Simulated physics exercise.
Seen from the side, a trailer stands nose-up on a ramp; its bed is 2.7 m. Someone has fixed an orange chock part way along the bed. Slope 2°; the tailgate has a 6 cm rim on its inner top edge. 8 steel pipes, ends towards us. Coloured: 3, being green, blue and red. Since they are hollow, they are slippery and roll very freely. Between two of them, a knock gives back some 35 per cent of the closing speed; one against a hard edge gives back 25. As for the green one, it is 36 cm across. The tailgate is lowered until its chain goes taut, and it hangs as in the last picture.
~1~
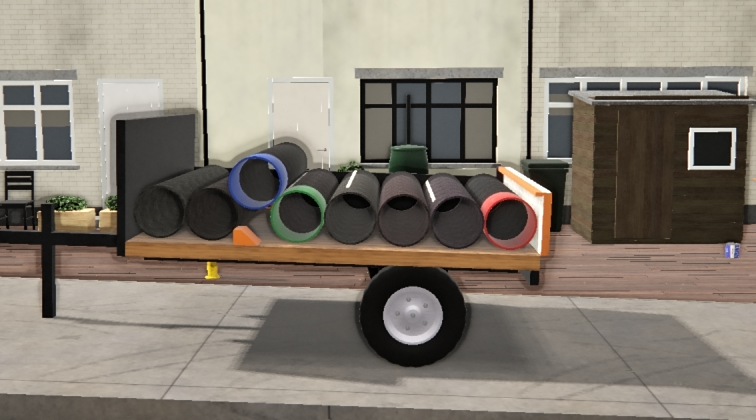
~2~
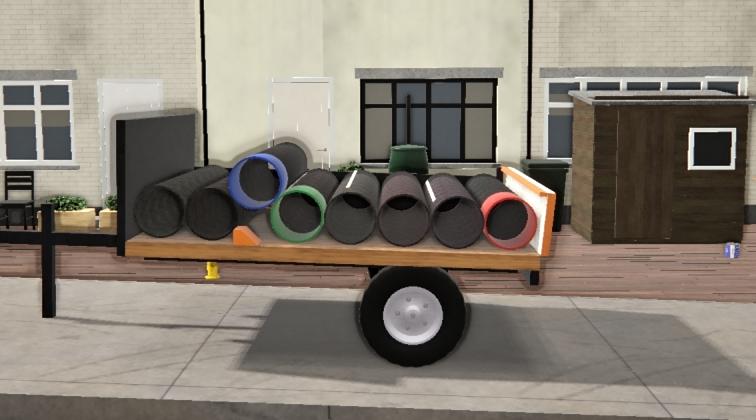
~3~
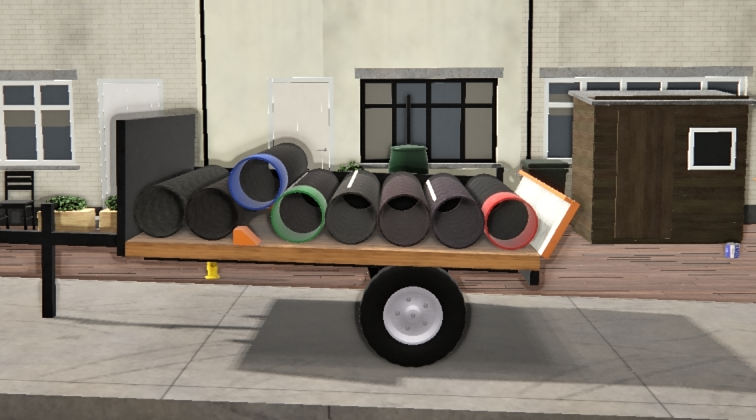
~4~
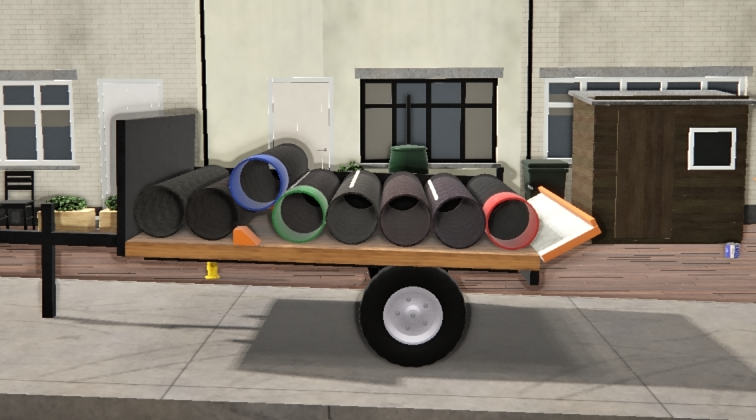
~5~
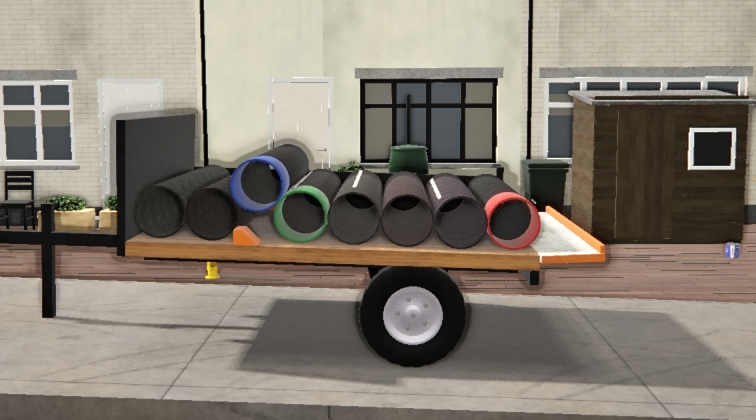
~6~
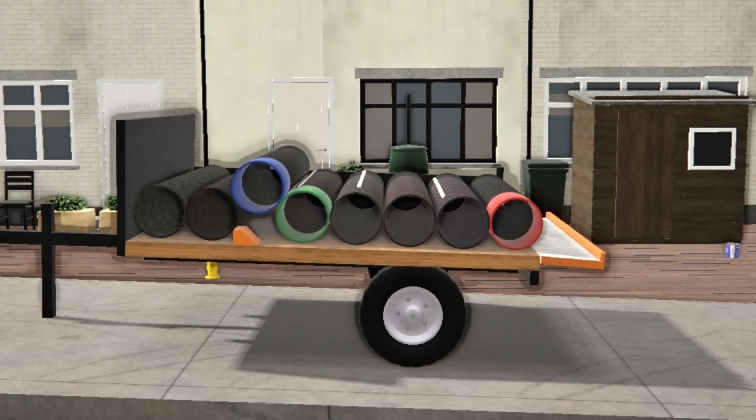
A flatbed trailer stands side-on on a paved street before pale brick houses, with a brown shed at right, seen from a fixed camera. Dark hollow pipes lie with their ends facing the viewer, blue-rimmed resting above the row, green-rimmed near the middle, red-rimmed at right. The orange-edged tailgate swings down rightward to just below level, while the pipes shift very slightly right.
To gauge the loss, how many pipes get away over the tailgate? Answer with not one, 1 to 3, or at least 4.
The answer is not one.
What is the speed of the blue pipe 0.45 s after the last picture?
It moves at about 0.3 m/s.
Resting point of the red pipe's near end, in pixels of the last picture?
Near pixel (581, 226).
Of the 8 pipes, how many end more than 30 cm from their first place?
6.
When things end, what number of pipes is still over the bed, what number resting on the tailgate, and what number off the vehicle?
The split comes out as 7, 1 and 0.
Then, 0.5 s after the last picture, green is on the bed, 150 cm short of the hinge, rolling right; blue is up on others, 185 cm short of the hinge, rolling right; red is on the bed, 5 cm short of the hinge, rolling right; 0 out so far.
Then, 0.8 s after the last picture, green is on the bed, 145 cm short of the hinge, rolling right; blue is on the bed, 180 cm short of the hinge, rolling right; red is on the bed, 5 cm short of the hinge, rolling right; 0 out so far.
Then, 1.2 s after the last picture, green is on the bed, 130 cm short of the hinge, rolling right; blue is on the bed, 165 cm short of the hinge, rolling right; red is on the gate, 20 cm past the hinge, rolling right; 0 out so far.
At rest (1.8 s after the last picture), green is on the bed, 115 cm short of the hinge; blue is on the bed, 150 cm short of the hinge; red is on the gate, 30 cm past the hinge; 0 out so far.
